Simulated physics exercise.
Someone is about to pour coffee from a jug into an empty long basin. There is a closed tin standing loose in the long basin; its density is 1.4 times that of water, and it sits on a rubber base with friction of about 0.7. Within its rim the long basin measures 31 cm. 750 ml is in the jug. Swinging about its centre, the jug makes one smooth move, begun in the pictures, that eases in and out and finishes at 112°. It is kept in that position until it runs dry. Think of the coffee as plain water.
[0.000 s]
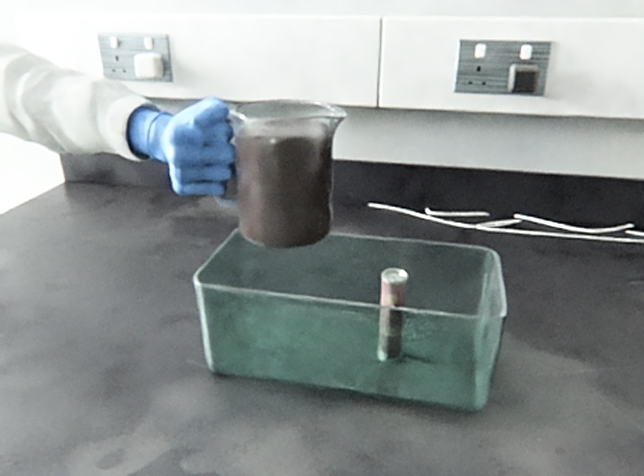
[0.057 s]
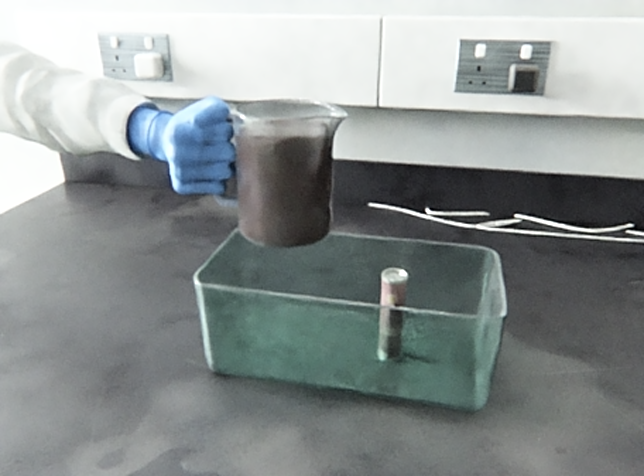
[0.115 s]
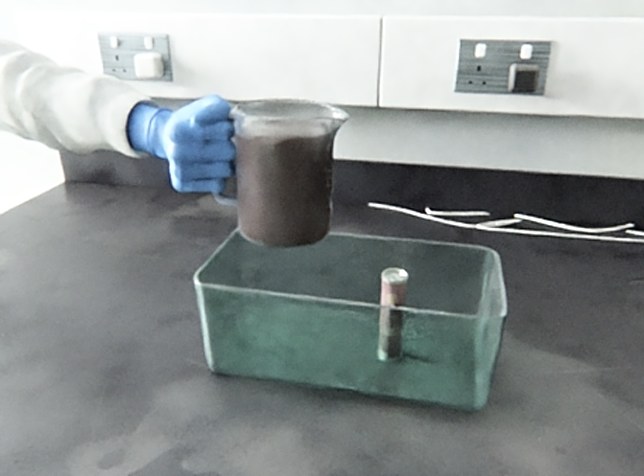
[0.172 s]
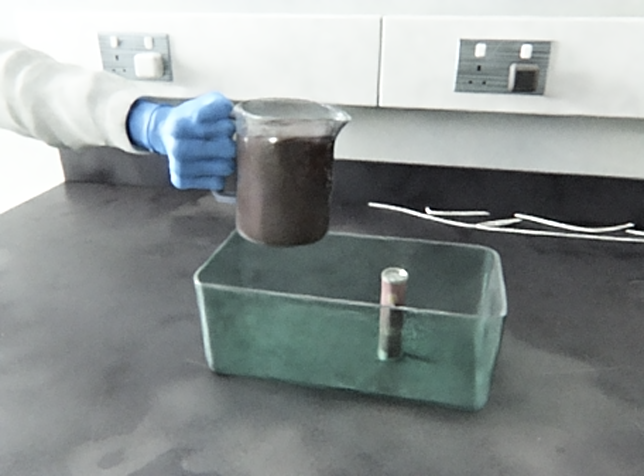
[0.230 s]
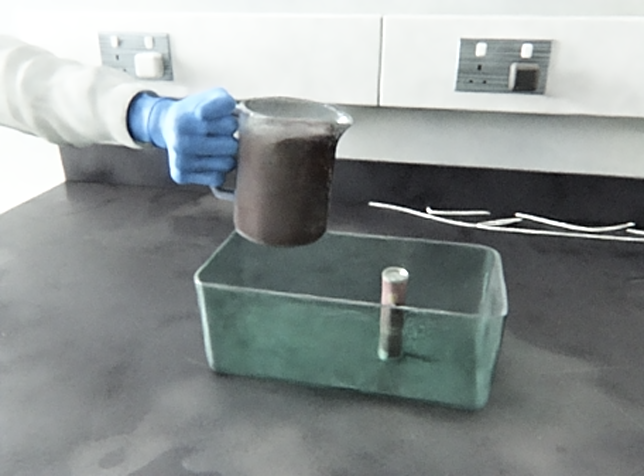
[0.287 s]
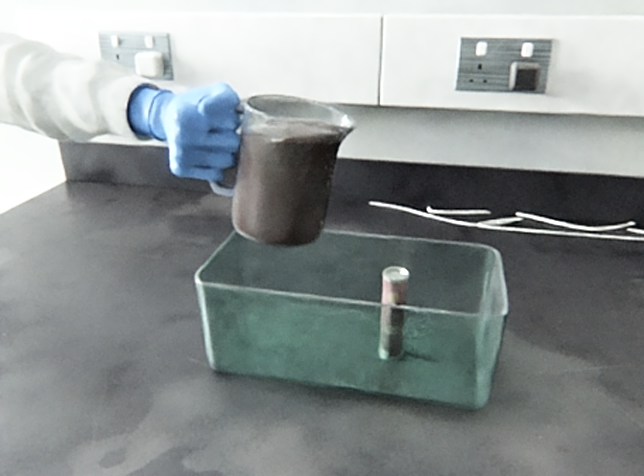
A blue-gloved hand held a jug of dark brown liquid above a clear, greenish basin with a small upright tin inside, keeping it level at first, then slowly tilting it slightly to the right.
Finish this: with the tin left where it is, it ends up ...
It ends up knocked over.
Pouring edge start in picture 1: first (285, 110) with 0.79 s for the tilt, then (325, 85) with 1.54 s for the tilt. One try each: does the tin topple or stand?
Run one: It does not tip. Run two: It tumbles.
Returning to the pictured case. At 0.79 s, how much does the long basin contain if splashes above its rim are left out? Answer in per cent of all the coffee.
I'd estimate some 5 percent of the liquid.
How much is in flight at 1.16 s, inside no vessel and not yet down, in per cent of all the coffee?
Around 12 percent of it is airborne.
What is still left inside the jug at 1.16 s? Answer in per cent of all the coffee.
Near 32 percent, more or less.
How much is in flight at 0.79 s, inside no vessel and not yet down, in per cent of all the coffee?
Roughly 10 percent.
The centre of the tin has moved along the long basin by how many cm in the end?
Some 5.5 cm.
By 0.79 s the tilt is 63° and 85 per cent is still to pour; the tin stands where it began.
By 1.16 s the tilt is 100° and 31 per cent is still to pour; the tin stands where it began.
By 1.55 s the tilt is 112° and 1 per cent is still to pour; the tin lies on its side.
By 1.97 s the tilt is 112° and 0 per cent is still to pour; the tin lies on its side.
At rest the tin lies on its side.
